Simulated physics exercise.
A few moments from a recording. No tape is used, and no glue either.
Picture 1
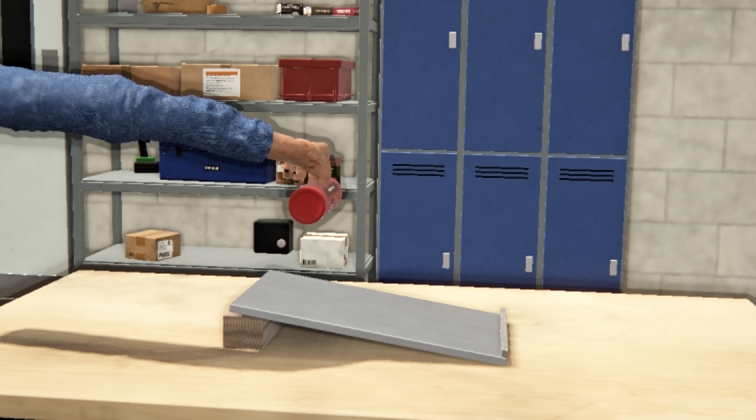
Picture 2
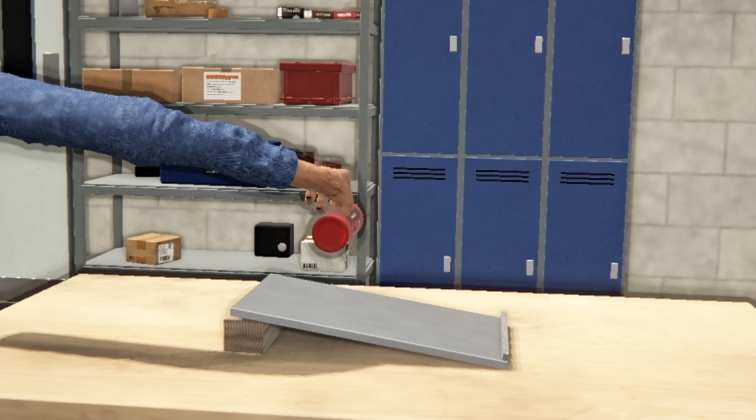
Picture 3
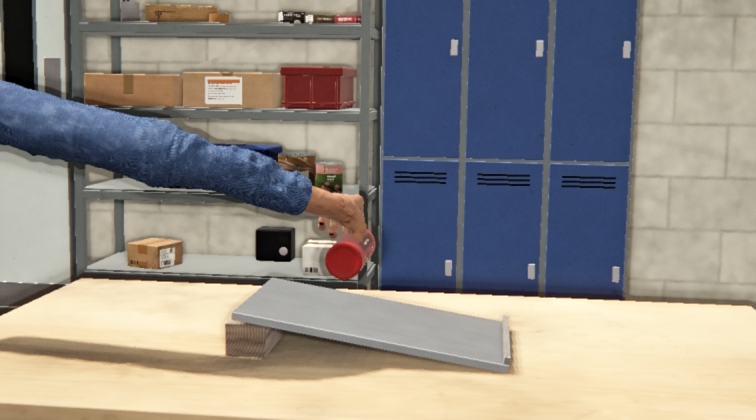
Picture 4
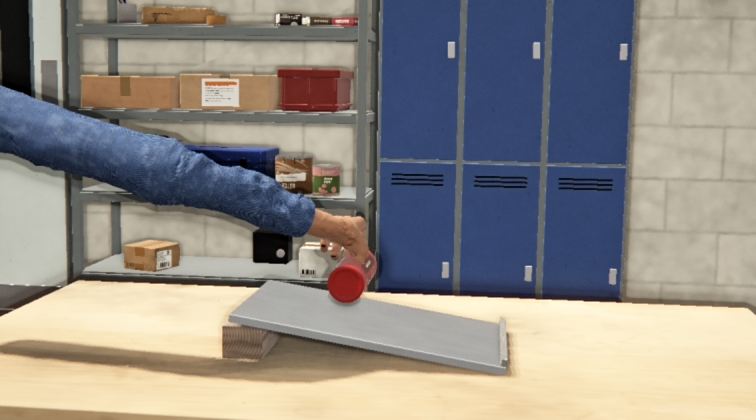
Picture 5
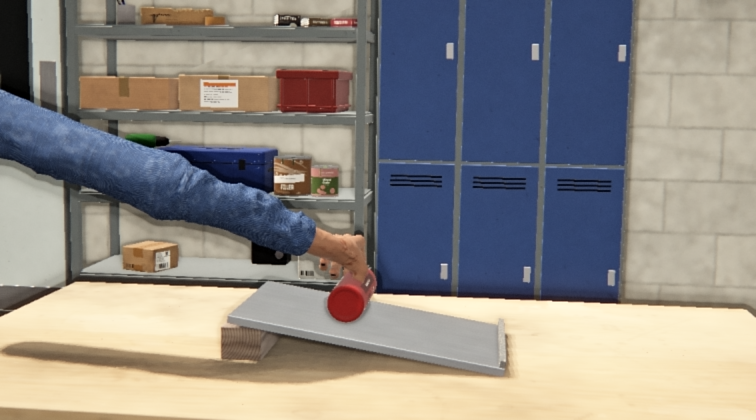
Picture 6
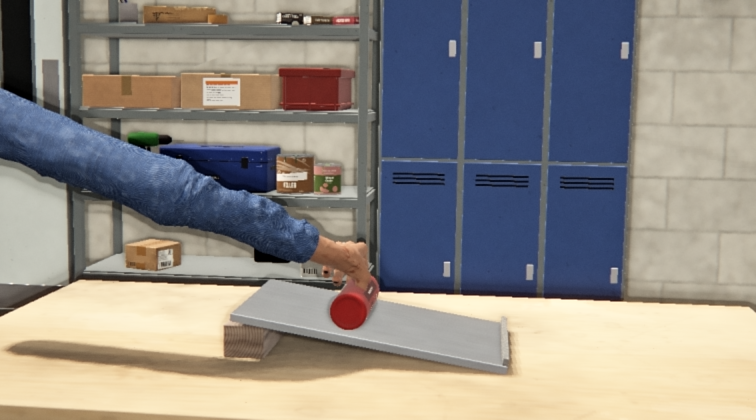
A hand lowers a red bottle on its side onto a tilted grey board.
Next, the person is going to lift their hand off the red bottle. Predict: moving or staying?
It makes its way to lower ground.
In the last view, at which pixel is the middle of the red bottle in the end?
Near pixel (695, 343).
Then, 0.70 s later than the last frame, red bottle moved well along near (441, 313).
Then, 1.20 s later than the last frame, red bottle now off the board.
Then, 1.90 s later than the last frame, things are still on the move.
When it is over, off the board, red bottle. End places, in pixels of the last picture, red bottle near (695, 343). The red bottle goes downhill.
